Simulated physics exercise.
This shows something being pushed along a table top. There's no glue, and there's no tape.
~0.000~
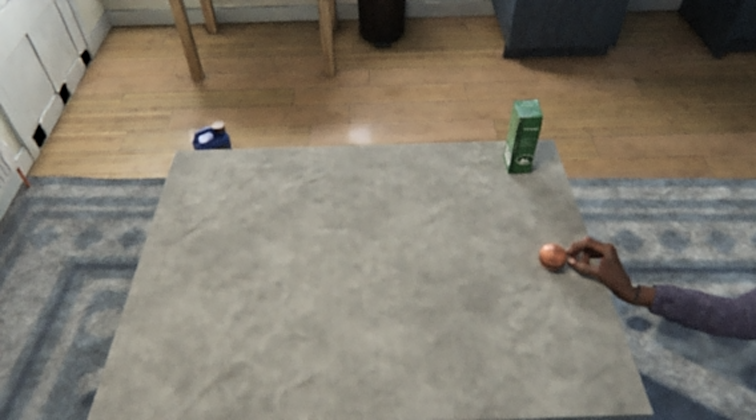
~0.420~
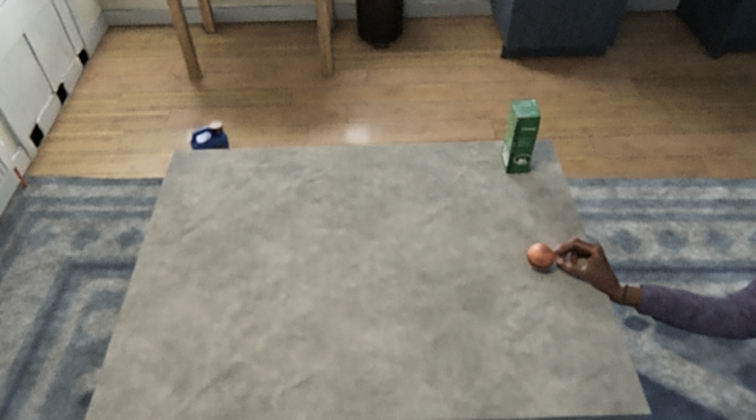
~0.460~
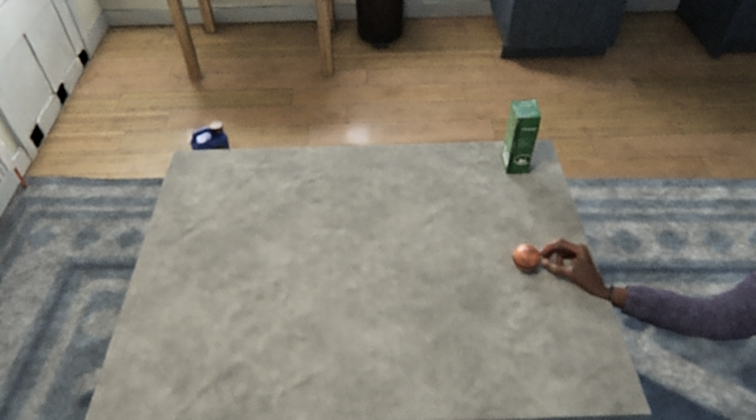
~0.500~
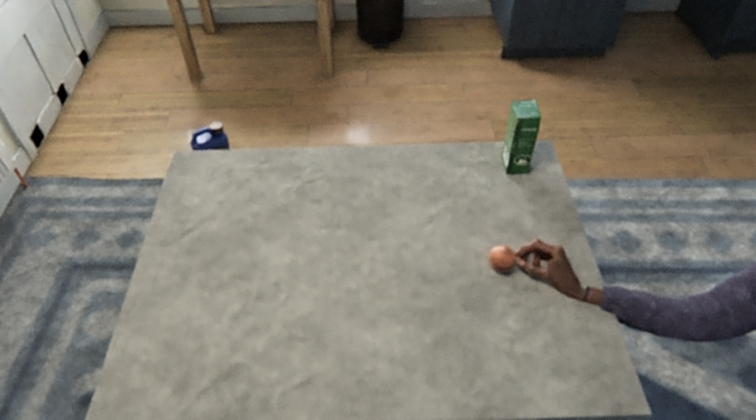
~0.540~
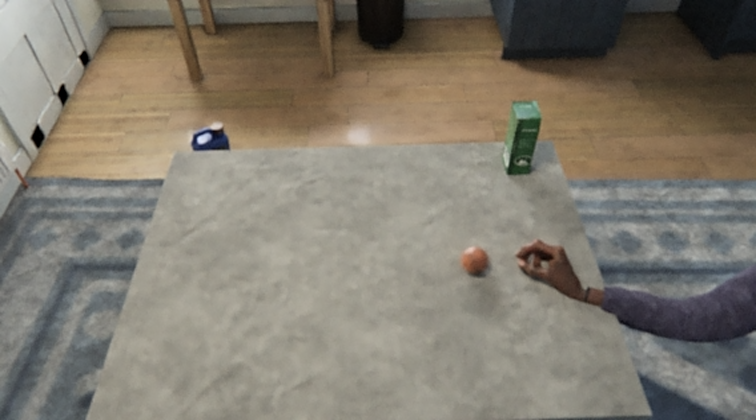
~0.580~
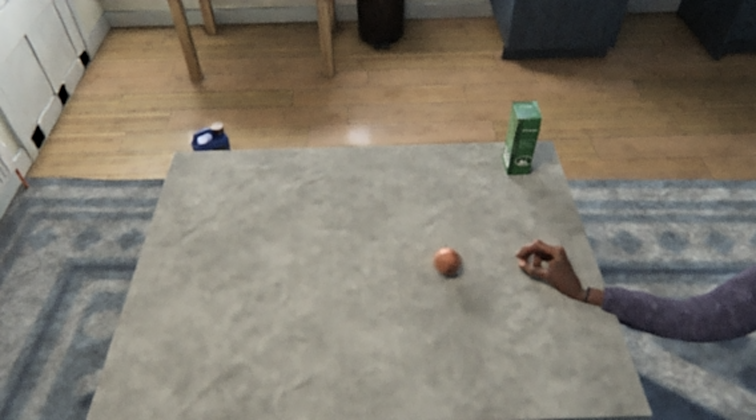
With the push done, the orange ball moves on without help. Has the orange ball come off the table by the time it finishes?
Yes: It is lost over the side.
After 0.78 s, orange ball shifted well along near (313, 266).
After 1.08 s, orange ball shifted well along near (130, 271).
After 1.48 s, orange ball now off the table.
In the end (1.6 s), off the table, orange ball.
